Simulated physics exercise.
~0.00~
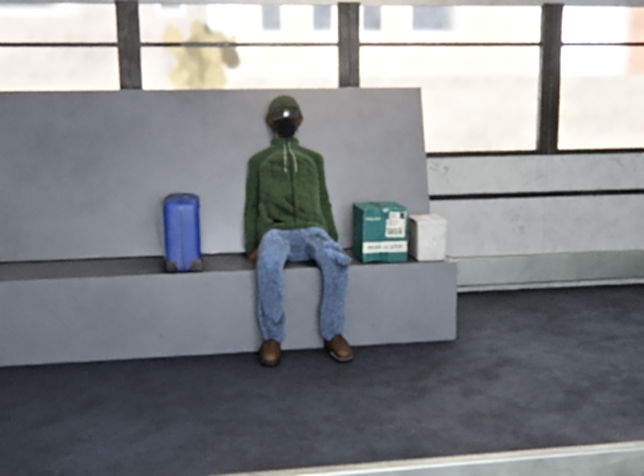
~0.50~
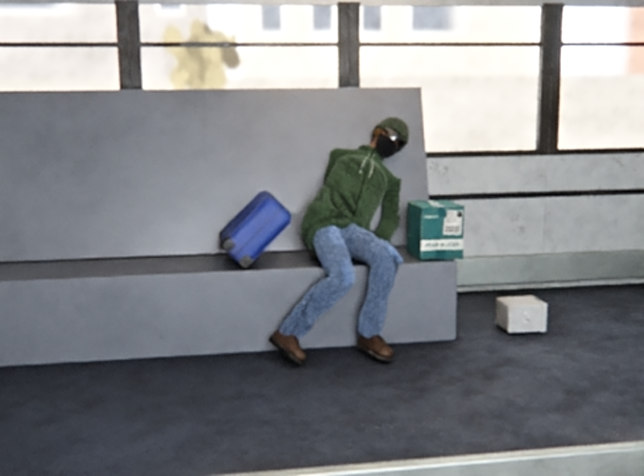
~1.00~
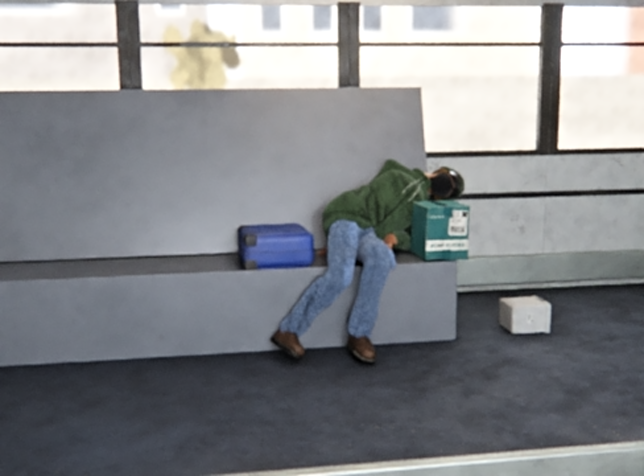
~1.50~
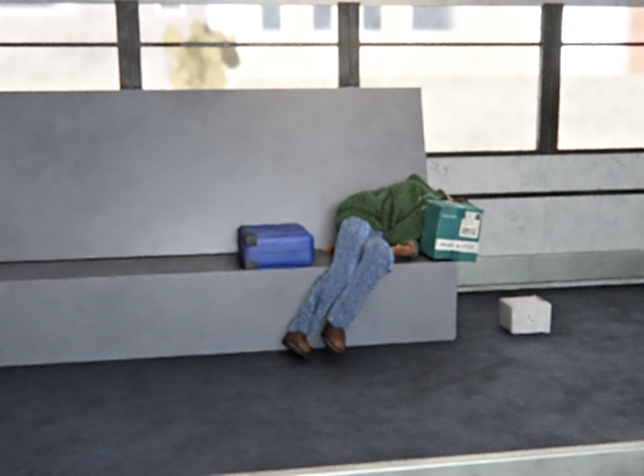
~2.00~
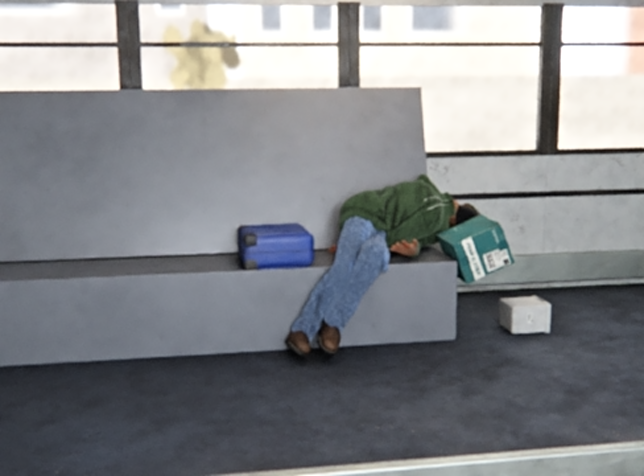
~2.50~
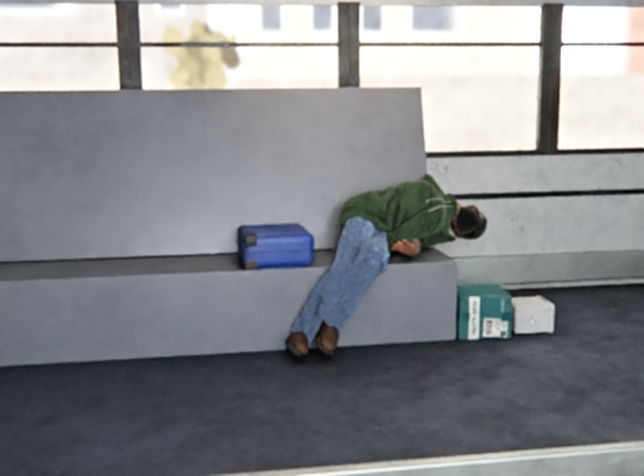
On a shuttle's grey bench, a seated commuter in green toppled to the right as a blue case tipped over and a white box fell; the slumping commuter then nudged a teal box off the end, finishing sprawled with their head overhanging it.
